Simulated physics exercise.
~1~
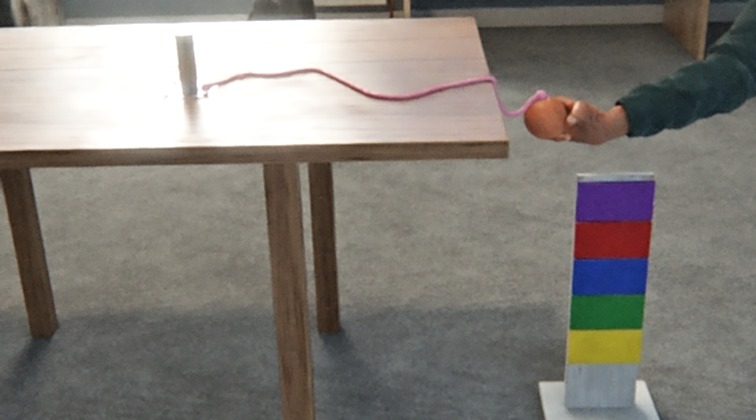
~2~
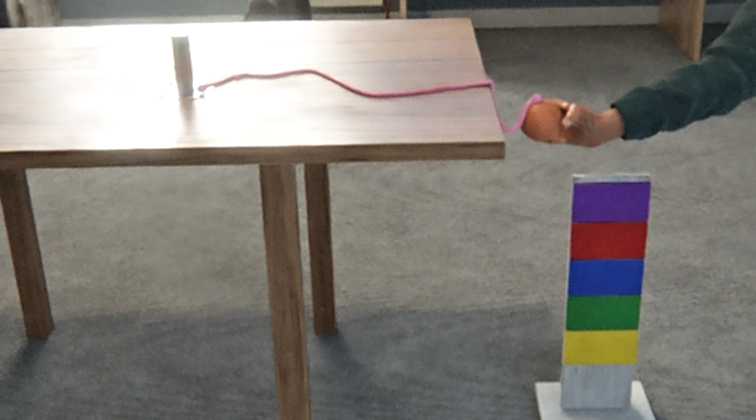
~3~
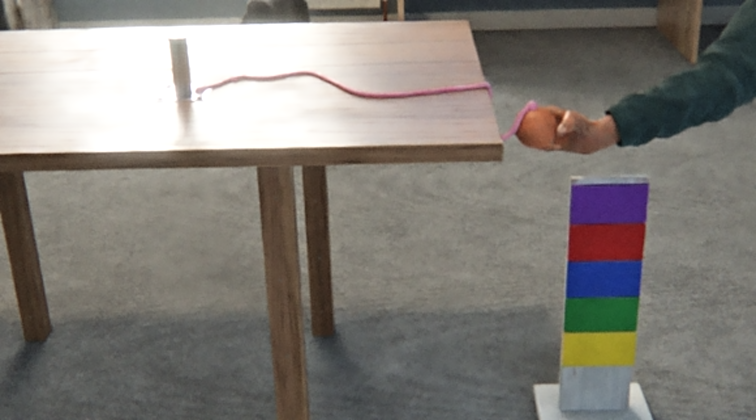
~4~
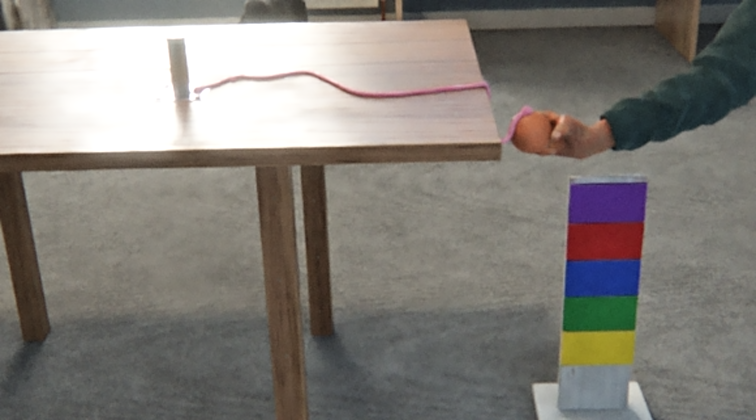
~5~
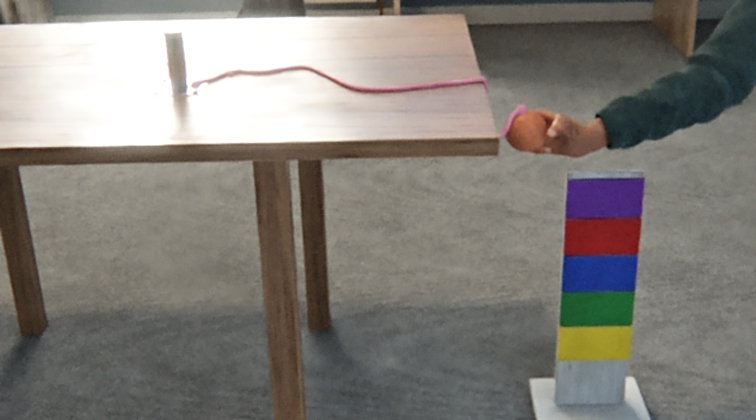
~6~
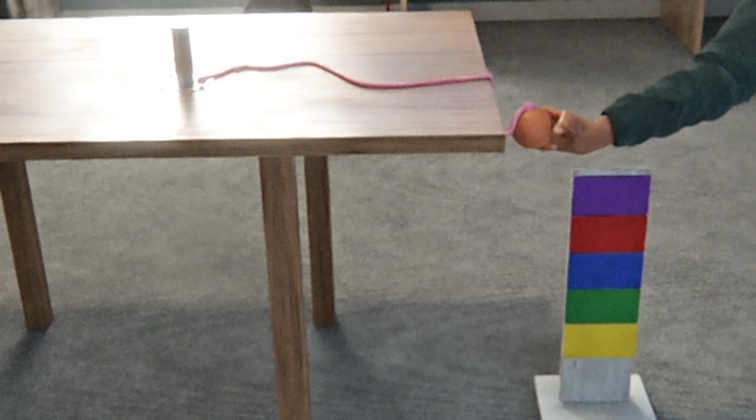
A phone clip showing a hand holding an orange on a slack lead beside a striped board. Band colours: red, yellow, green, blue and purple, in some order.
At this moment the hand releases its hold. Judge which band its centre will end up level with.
I would say blue.
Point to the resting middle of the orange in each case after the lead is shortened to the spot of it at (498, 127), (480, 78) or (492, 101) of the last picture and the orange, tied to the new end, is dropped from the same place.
First try near (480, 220), second near (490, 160), third near (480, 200).
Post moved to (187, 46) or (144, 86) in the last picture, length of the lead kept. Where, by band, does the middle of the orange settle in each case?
Answer, in order: Red, red.
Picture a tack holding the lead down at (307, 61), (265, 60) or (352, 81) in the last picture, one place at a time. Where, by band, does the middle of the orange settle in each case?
In order: Red; red; purple.
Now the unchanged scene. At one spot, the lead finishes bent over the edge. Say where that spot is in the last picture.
Position: Approx. (407, 85).
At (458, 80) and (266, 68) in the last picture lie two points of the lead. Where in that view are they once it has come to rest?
The first moves to (490, 122), the second to (302, 76).
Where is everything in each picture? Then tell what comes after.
In the first picture, orange (545, 118); purple (616, 202); red (613, 241); blue (610, 277); green (608, 313); yellow (605, 347).
In the second picture, orange (541, 120); lead through (229, 79) (292, 72) (346, 85) (417, 92) (492, 100).
In the third picture, orange (536, 128).
In the fourth picture, orange (531, 132); lead through (225, 81) (288, 74) (342, 87) (419, 93) (488, 107).
In the fifth picture, orange (525, 130).
In the sixth picture, orange (532, 127); lead through (229, 71) (292, 64) (346, 78) (423, 84) (492, 99).
Early on, orange near (439, 239); level with red.
Midway, orange near (486, 261); level with blue.
Finally, orange near (495, 268); level with blue. Its middle rests at the blue band.
